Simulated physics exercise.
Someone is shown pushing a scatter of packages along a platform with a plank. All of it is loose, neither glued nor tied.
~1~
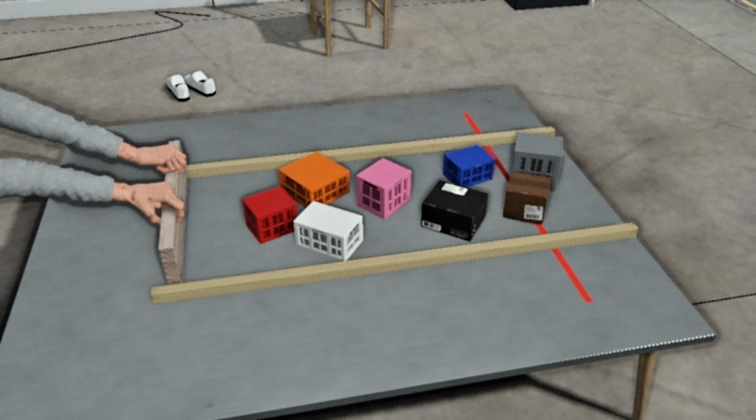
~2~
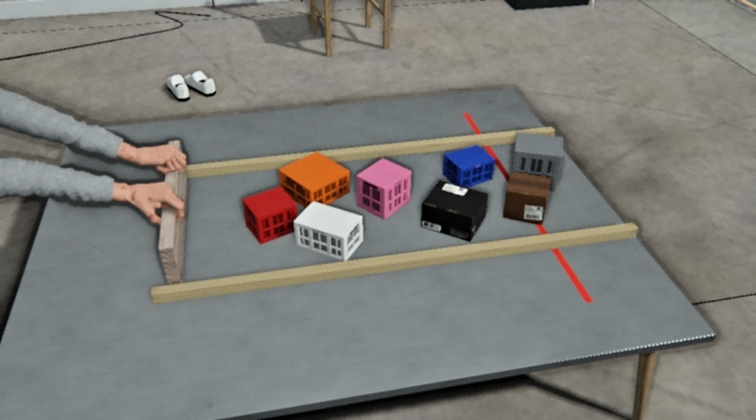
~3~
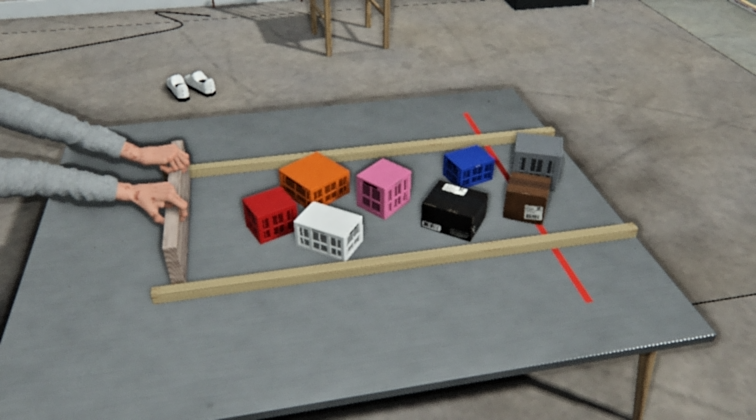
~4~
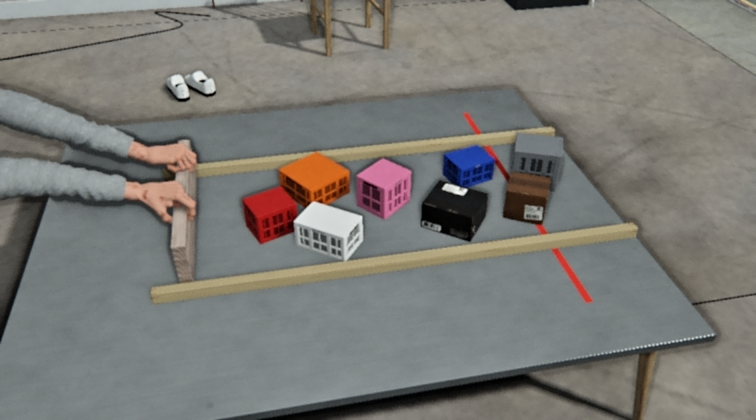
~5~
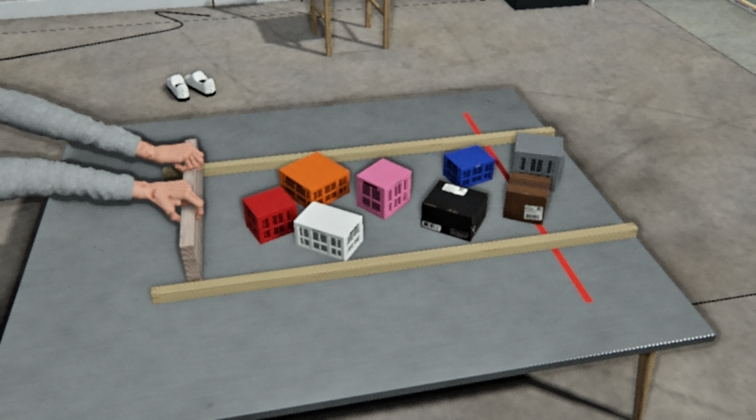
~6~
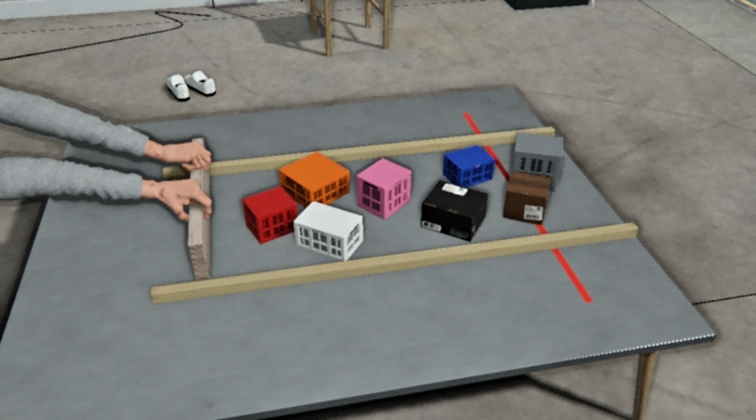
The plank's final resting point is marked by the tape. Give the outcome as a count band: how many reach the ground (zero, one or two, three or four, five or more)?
It is going to spill one or two of them.
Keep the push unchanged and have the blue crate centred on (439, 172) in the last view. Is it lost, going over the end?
It is not lost from there.
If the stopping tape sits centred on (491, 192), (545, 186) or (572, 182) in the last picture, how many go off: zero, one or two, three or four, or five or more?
The falls would be none at all; 5 or more; five or more.
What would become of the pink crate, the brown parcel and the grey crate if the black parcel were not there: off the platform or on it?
The pink crate? It hangs in there. The brown parcel? It hangs in there. The grey crate? It drops away.
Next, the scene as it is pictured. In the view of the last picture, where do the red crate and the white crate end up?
In the last picture the red crate sits around (540, 182) and the white crate around (557, 211).
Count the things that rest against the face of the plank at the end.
Total: 3.
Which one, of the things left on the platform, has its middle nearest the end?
The blue crate.
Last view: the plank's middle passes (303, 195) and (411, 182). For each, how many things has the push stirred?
At the first spot the count is 3, and at the second it is 7.
Soon after, none off yet; grey crate at rest near (536, 162); brown parcel at rest near (527, 198); blue crate at rest near (468, 167).
In the end, the number that fall off is one or two; gone, brown parcel and grey crate.
